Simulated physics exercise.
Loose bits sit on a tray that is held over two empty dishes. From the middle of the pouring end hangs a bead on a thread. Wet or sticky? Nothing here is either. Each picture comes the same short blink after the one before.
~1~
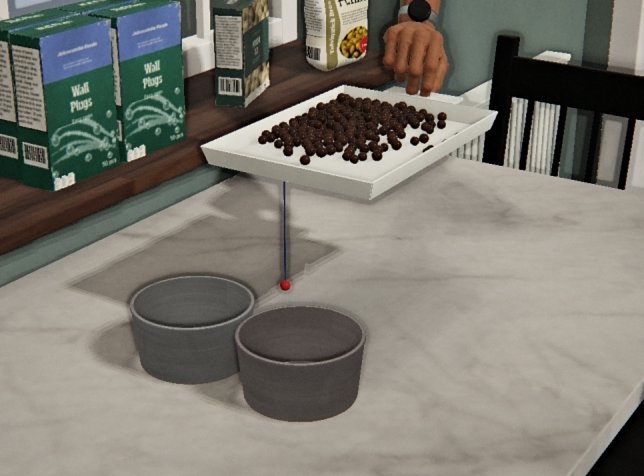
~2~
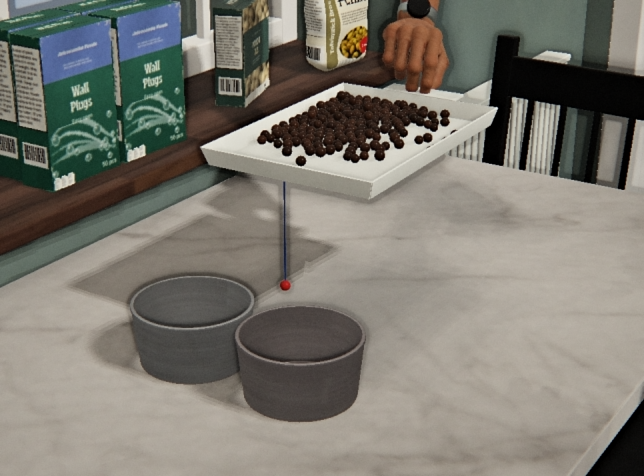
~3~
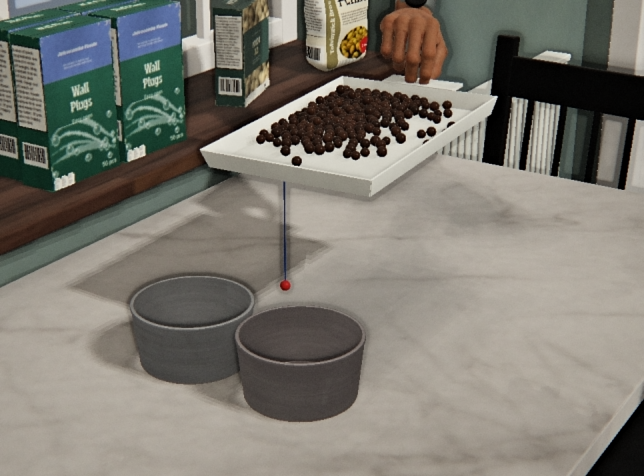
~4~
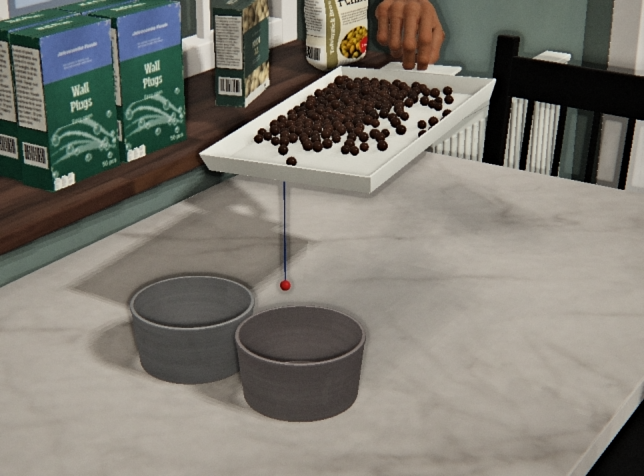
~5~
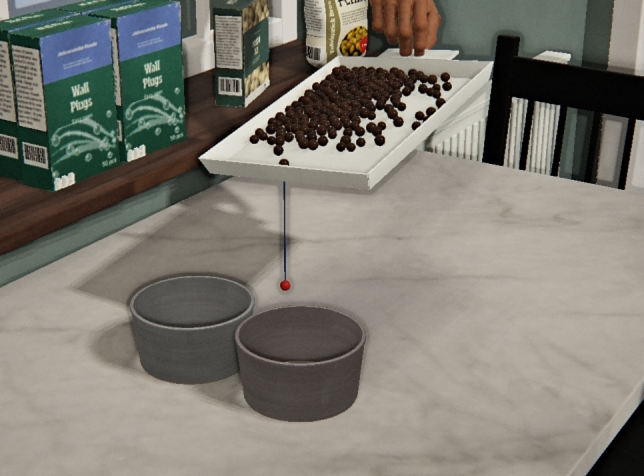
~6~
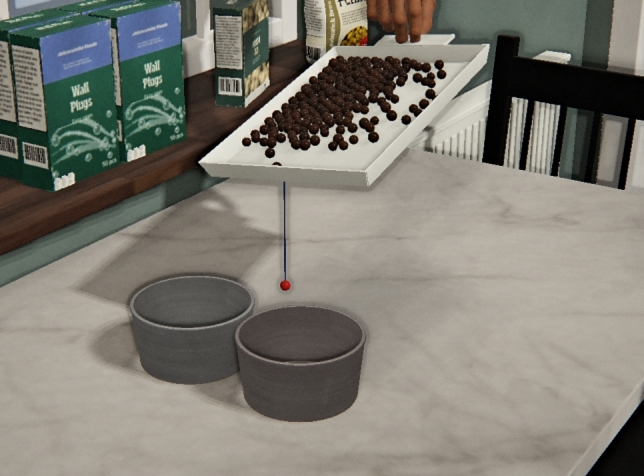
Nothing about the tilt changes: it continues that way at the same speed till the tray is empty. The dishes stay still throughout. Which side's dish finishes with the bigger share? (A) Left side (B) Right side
Answer: A.
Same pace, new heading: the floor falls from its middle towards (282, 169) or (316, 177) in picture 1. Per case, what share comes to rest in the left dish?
I'd put it at some 70 % and then some 10 %.
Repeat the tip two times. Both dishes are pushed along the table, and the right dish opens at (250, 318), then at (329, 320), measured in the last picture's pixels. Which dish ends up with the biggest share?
The first time it's the left-side dish, the second time it's the left-side dish.
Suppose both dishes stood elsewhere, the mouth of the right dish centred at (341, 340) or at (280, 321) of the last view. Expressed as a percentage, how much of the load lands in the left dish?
Some 50 percent in the first case, 90 percent in the second.
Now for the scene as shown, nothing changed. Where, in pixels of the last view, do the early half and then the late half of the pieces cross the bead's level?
First around (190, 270), afterwards around (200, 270).
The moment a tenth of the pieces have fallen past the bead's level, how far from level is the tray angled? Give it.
The angle is roughly 60° at that point.
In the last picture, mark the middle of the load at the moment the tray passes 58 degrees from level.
Near the pixel (232, 167).
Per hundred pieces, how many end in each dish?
Left 80 %, right 0 %.
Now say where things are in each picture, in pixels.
The first picture shows corners of the pouring end (209, 145) and (370, 180), level; middle of the load (351, 126), chocolate balls; left dish (155, 348); right dish (265, 384); bead on its thread (285, 285).
The second picture shows corners of the pouring end (209, 146) and (370, 179), level; middle of the load (351, 124).
The third picture shows corners of the pouring end (208, 149) and (369, 177), tipped barely, lowest at the left corner; middle of the load (351, 119), about a tenth on the move.
The fourth picture shows corners of the pouring end (207, 152) and (368, 174), tipped a little, lowest at the left corner; middle of the load (350, 111), roughly a quarter on the move.
The fifth picture shows corners of the pouring end (207, 156) and (366, 171), tipped a little, lowest at the left corner; middle of the load (347, 104), roughly a third on the move.
The sixth picture shows corners of the pouring end (206, 160) and (364, 168), tipped clearly, lowest at the left corner; middle of the load (342, 98), roughly two thirds on the move; left dish (155, 348); right dish (265, 384).
Just after the last frame, tray tipped steeply; the larger part on the tray; about a tenth in the left dish; just a few outside both; roughly a quarter in the air.
A moment on, tray tipped right over; just a few on the tray; just a few in the right dish; the larger part in the left dish; roughly a quarter outside both; about a tenth in the air.
Further on, tray tipped past a quarter turn; just a few in the right dish; the larger part in the left dish; roughly a quarter outside both.
When it is over, tray tipped past a quarter turn; just a few in the right dish; the larger part in the left dish; roughly a quarter outside both.
